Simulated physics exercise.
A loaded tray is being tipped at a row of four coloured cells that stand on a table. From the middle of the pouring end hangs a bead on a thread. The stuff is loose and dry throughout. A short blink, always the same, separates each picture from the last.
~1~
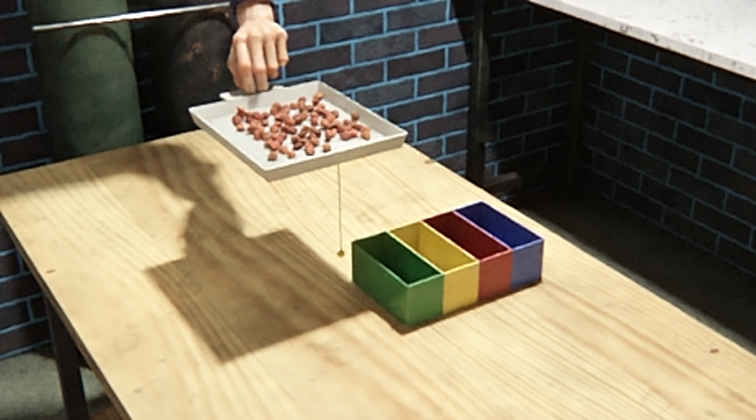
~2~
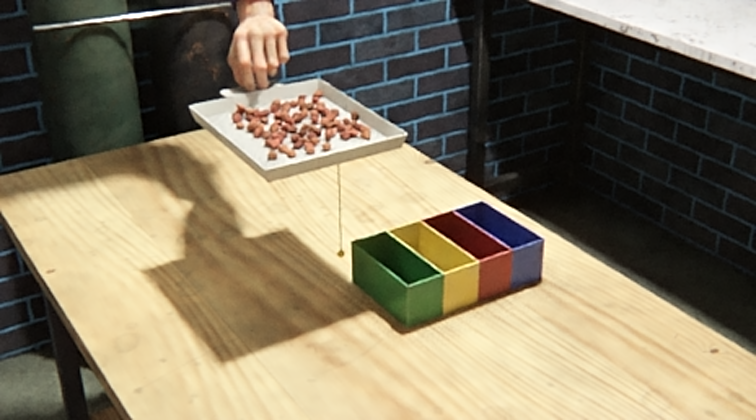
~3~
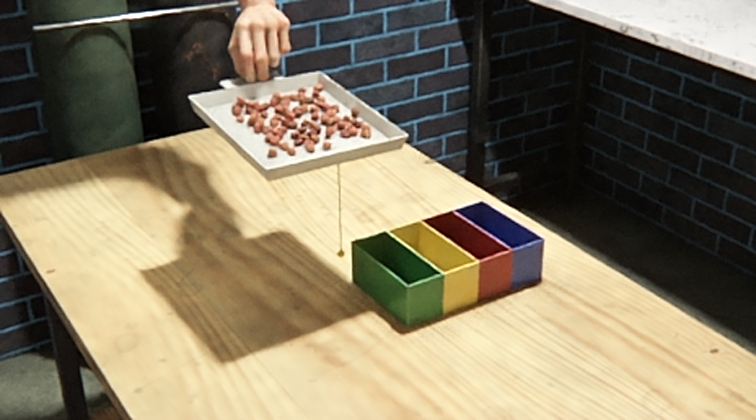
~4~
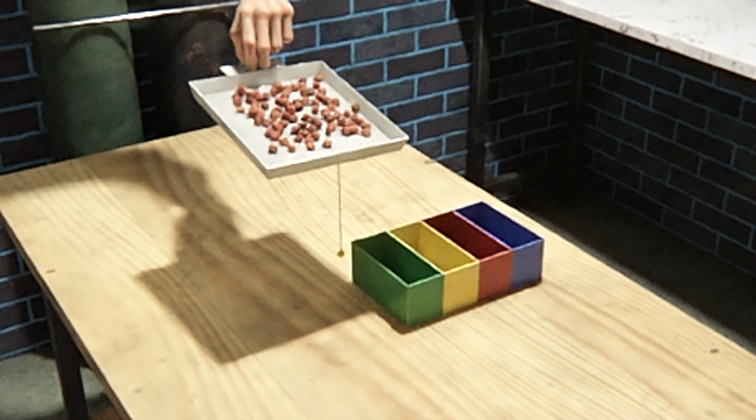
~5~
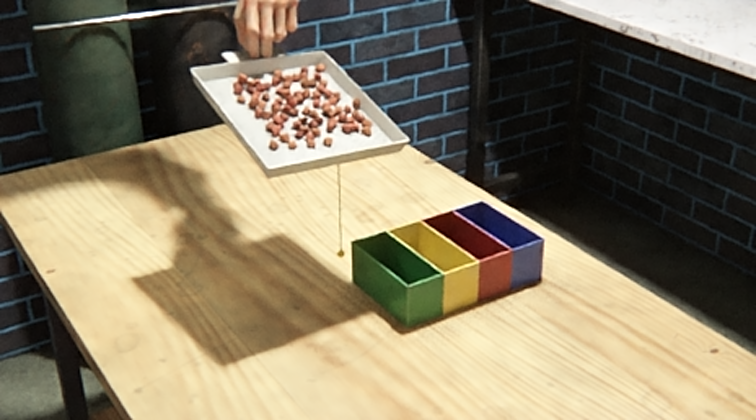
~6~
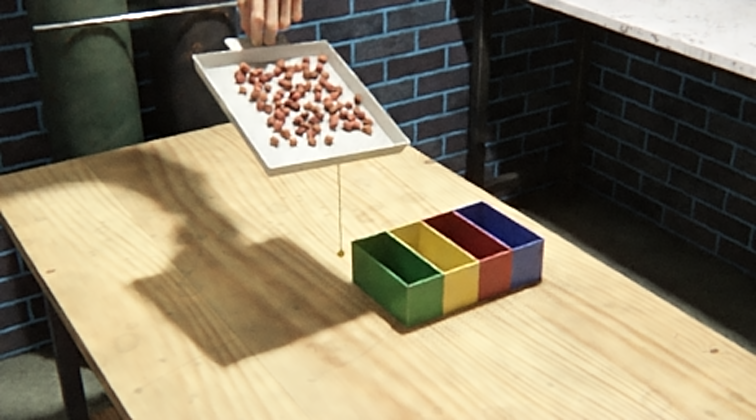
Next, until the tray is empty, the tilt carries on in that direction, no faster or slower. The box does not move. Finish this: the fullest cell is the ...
... Green one.
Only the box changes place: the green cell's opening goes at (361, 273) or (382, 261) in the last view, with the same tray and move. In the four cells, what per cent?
Estimate: 90 % first, 70 % second.
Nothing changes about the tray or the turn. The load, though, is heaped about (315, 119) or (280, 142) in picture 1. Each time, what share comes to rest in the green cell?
Shares: 50 % for the first, 40 % for the second.
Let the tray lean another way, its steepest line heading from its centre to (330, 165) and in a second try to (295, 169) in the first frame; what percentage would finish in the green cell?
First case about 20 percent; second case about 0 percent.
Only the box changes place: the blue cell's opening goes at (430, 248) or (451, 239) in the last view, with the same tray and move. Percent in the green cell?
Some 0 percent in the first case, 20 percent in the second.
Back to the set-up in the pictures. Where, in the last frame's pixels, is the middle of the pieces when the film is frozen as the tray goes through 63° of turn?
I'd put it at about (367, 143).
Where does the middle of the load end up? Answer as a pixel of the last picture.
I'd say the middle ends up at about (401, 300).
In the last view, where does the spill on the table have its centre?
Once everything settles, the pieces are centred near (368, 325).
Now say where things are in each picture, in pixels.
In the first picture, corners of the pouring end at (268, 167) and (401, 133), level; middle of the load at (290, 124), bits of crushed brick; bead on its thread at (341, 254); green cell at (425, 297); yellow cell at (461, 284); red cell at (495, 272); blue cell at (527, 260).
In the second picture, corners of the pouring end at (268, 167) and (401, 133), level; middle of the load at (290, 122).
In the third picture, corners of the pouring end at (268, 166) and (402, 134), tipped barely, lowest at the right corner; middle of the load at (291, 117).
In the fourth picture, corners of the pouring end at (270, 165) and (403, 136), tipped a little, lowest at the right corner; middle of the load at (291, 110).
In the fifth picture, corners of the pouring end at (271, 165) and (404, 138), tipped clearly, lowest at the right corner; middle of the load at (293, 103).
In the sixth picture, corners of the pouring end at (272, 164) and (404, 140), tipped clearly, lowest at the right corner; middle of the load at (296, 97); green cell at (425, 297); yellow cell at (461, 284); red cell at (495, 272); blue cell at (527, 260).
Soon, tray tipped steeply; nearly all on the tray; a stray few falling or outside the box.
A while on, tray tipped past a quarter turn; about a third on the tray; about a quarter in the green cell; a small part in the yellow cell; about a third falling or outside the box.
Towards the end, tray tipped past a quarter turn; about half in the green cell; about a quarter in the yellow cell; about a third falling or outside the box.
Finally, tray tipped past a quarter turn; about half in the green cell; about a quarter in the yellow cell; none in the red cell; none in the blue cell; about a third outside the box.
